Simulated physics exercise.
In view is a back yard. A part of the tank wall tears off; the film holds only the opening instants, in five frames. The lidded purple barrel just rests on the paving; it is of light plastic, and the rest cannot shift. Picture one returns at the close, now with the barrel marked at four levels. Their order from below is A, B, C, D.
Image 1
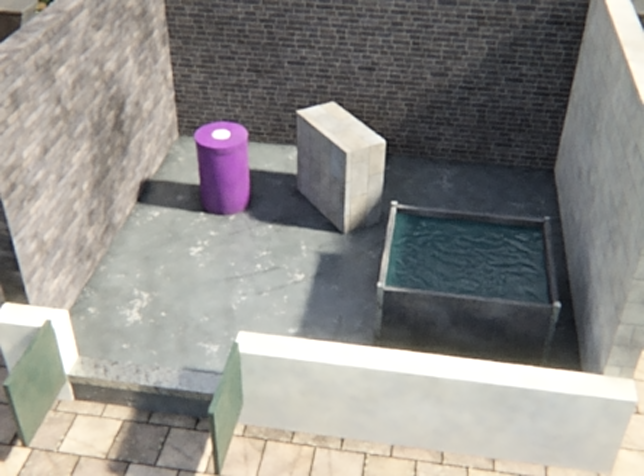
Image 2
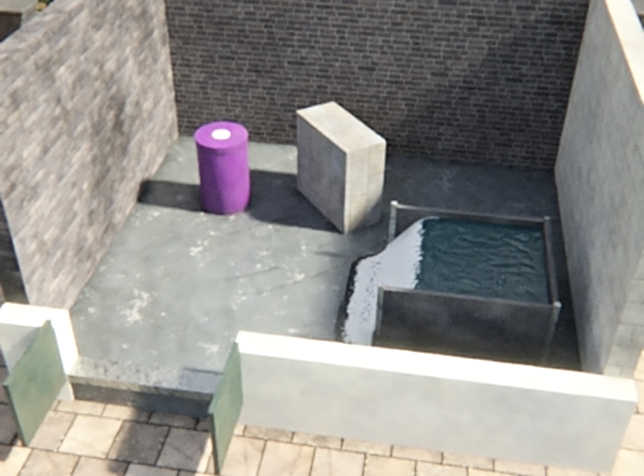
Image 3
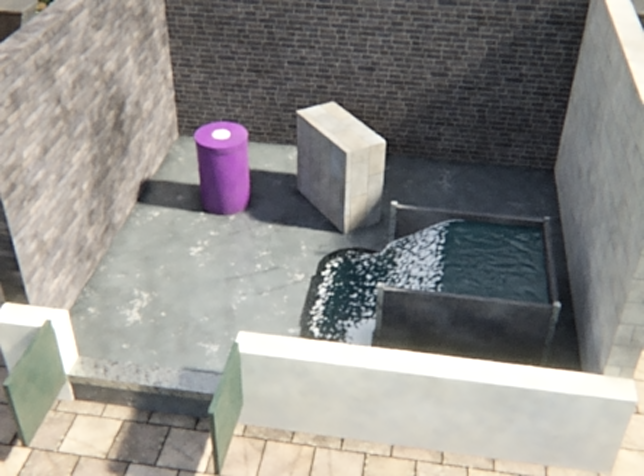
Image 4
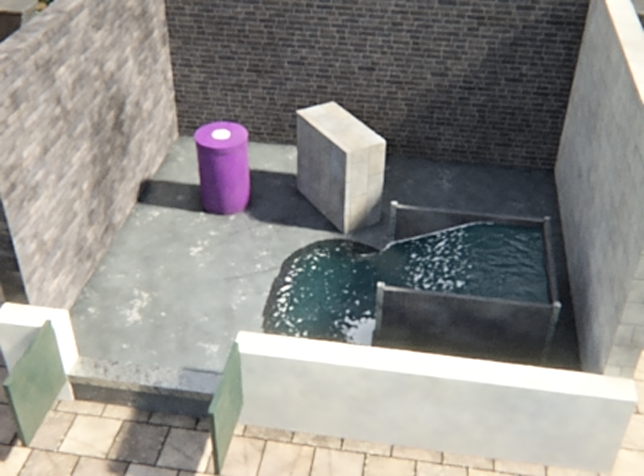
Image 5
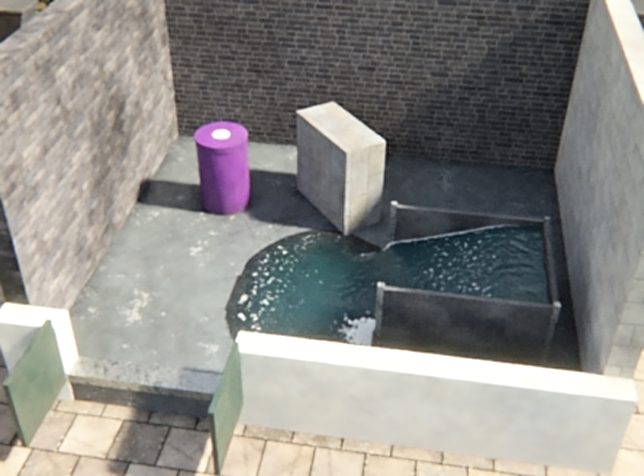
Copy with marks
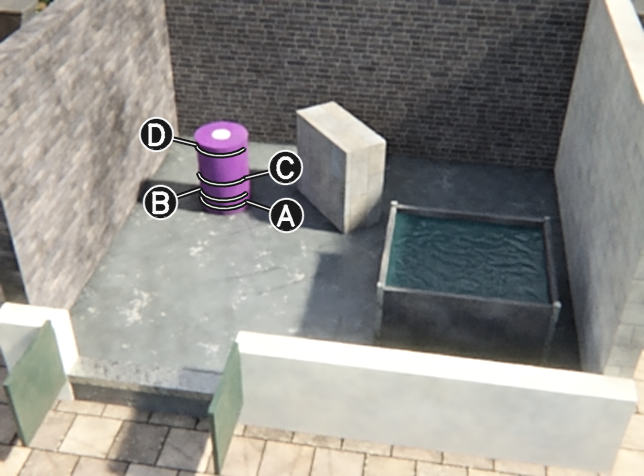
A walled back yard with a grey floor is seen from above, looking down over a low white front wall with an open green gate. A purple barrel stands at the back left, a pale grey block leans near the centre, and a dark, square tank full of water sits at the right. The tank's left side opens and water pours out, spreading leftward in a widening, rounded pool, while the camera, barrel and block stay still.
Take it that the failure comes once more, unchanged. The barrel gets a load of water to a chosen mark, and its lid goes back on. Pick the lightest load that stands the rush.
Use level B.
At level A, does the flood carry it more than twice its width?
No.
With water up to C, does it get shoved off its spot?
No.
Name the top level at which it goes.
Here it is level A.
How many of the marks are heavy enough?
Three of the four.
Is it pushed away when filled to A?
Yes, that goes wrong.
On the marked copy, A at (219, 208); B at (218, 200); C at (217, 184); D at (215, 155); from the bottom up A, B, C, D.
For level A, it is pushed about half its own width away.
For level B, it does not move.
For level C, it does not move.
For level D, it does not move.
